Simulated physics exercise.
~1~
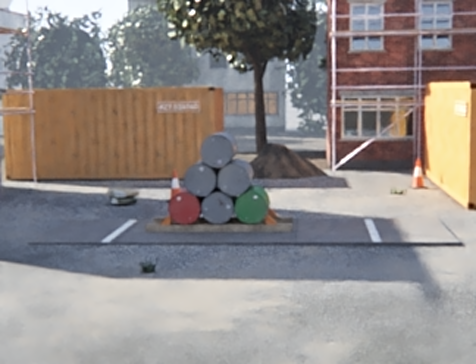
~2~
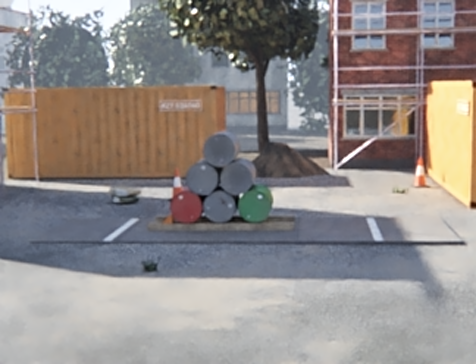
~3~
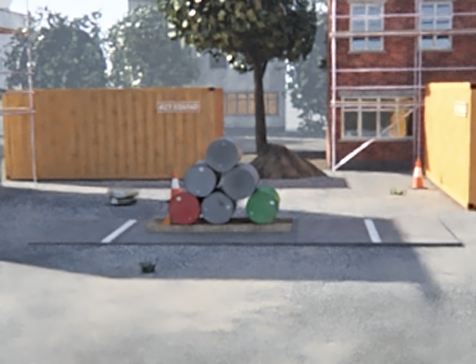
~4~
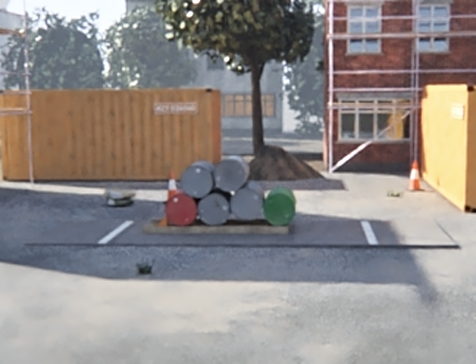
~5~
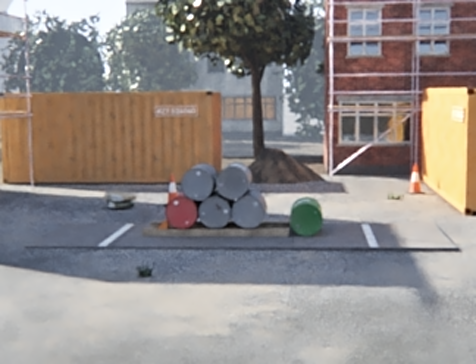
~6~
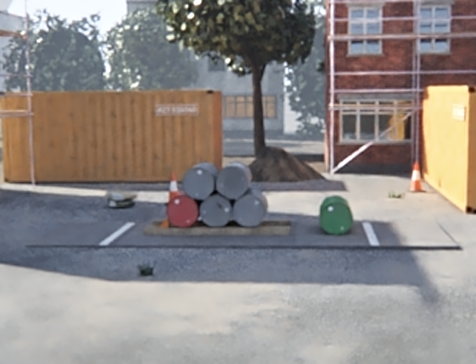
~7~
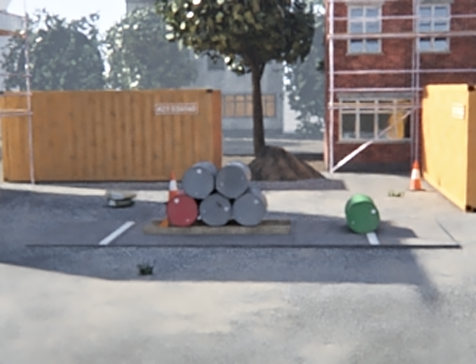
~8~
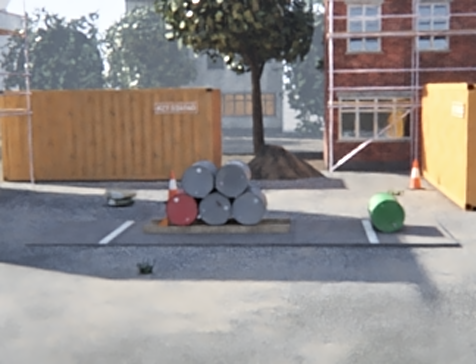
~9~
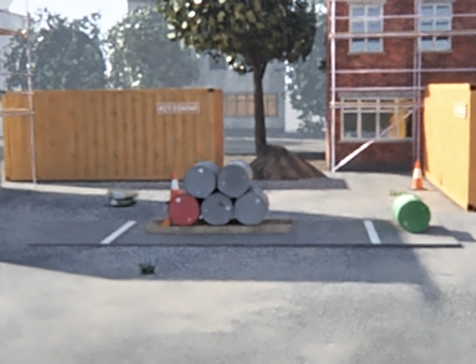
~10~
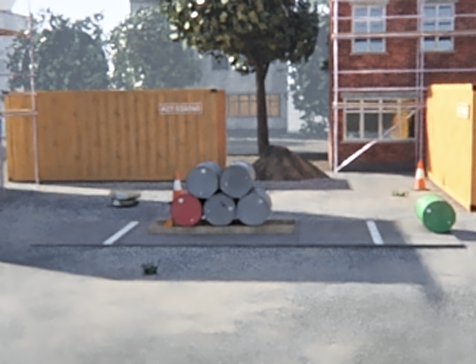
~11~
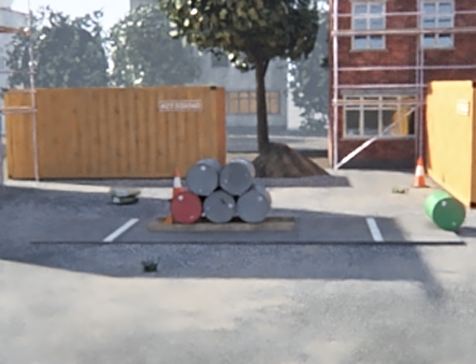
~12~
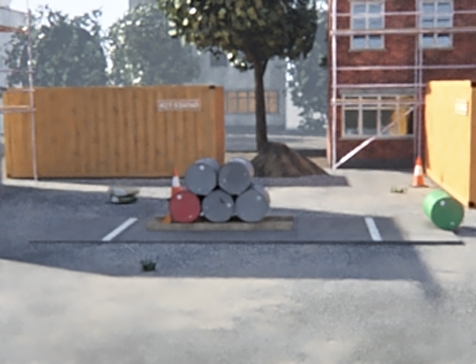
On a paved yard with orange site containers, a leafy tree and a scaffolded brick building behind, six drums stand in a pyramid on low bearers between two white lines. The green drum at the lower right begins to roll right, and the grey drums above sink as the bottom row spreads. The top drum settles beside another grey one, leaving two resting on three, with the red drum still at the left. The green drum drops off the bearers, rolls across the right line and comes to rest near the right-hand container, while red stays on the bearers.
